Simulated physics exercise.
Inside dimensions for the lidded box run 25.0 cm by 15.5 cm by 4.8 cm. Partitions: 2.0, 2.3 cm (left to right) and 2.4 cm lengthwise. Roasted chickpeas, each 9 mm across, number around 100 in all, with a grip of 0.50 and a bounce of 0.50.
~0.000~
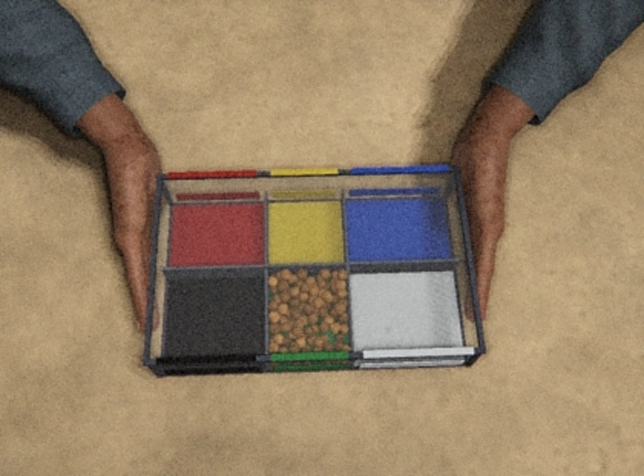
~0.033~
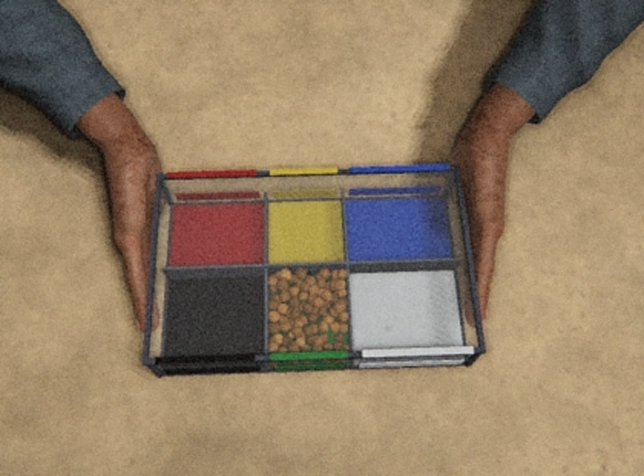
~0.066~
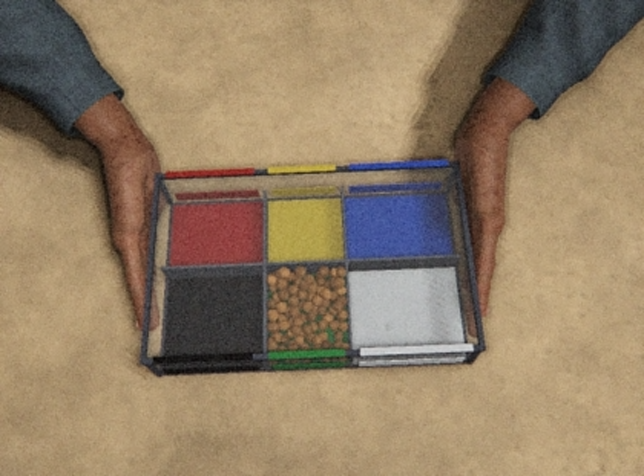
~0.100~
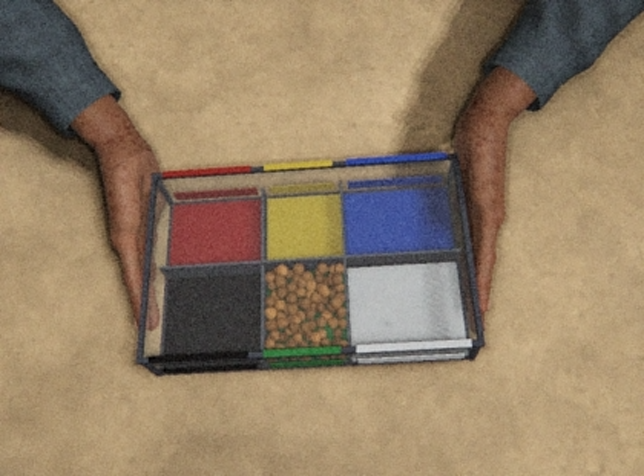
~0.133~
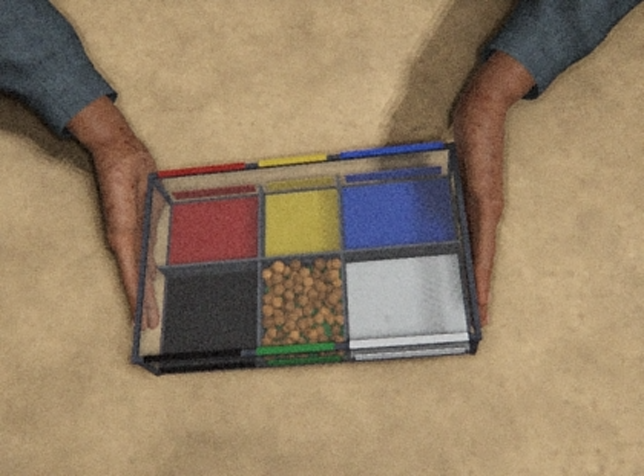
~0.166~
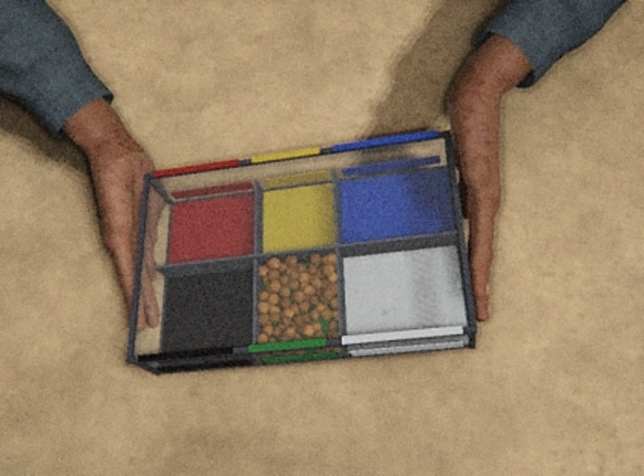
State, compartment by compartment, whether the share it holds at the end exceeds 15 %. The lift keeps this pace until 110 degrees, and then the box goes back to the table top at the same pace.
In the end red: It'll probably finish past fifteen percent of the pieces; blue: It'll probably finish at or short of fifteen percent of the pieces; green: It'll probably finish at or short of fifteen percent of the pieces; yellow: It'll probably finish at or short of fifteen percent of the pieces; white: It'll probably finish at or short of fifteen percent of the pieces; black: It'll probably finish past fifteen percent of the pieces.
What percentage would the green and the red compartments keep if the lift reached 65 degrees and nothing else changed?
Shares: Green 75 and red 0, in per cent.
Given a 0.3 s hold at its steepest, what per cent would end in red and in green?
Red 20, green 0.
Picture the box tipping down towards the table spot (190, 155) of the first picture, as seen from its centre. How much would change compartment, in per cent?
Roughly 100 per cent.
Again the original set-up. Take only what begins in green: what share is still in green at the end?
Some 0 percent.
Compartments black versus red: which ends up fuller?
That would be the black compartment.
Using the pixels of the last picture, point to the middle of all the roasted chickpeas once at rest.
Resting centre estimate: Around (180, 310).
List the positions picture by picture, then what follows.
Box tilt 0 degrees, front corners at (149, 360) and (480, 349); green 100 %, in the first picture.
Box tilt 1 degrees, front corners at (148, 360) and (480, 348), in the second picture.
Box tilt 2 degrees, front corners at (146, 359) and (479, 346), in the third picture.
Box tilt 5 degrees, front corners at (142, 359) and (478, 341), lowest corner left back, in the fourth picture.
Box tilt 9 degrees, front corners at (138, 358) and (476, 334), lowest corner left back, in the fifth picture.
Box tilt 13 degrees, front corners at (133, 358) and (471, 327), lowest corner left back; green 100 %. The box's pace is about 125 degrees a second, in the sixth picture.
After 0.99 s, tilt 110 degrees; red 10 %, green 25 %, black 70 %.
After 1.53 s, tilt 50 degrees; red 20 %, black 80 %.
After 2.14 s, tilt 0 degrees; red 25 %, black 75 %.
In the end, at 2.5 s, red 25 %, blue 0 %, green 0 %, yellow 0 %, white 0 %, black 75 %.
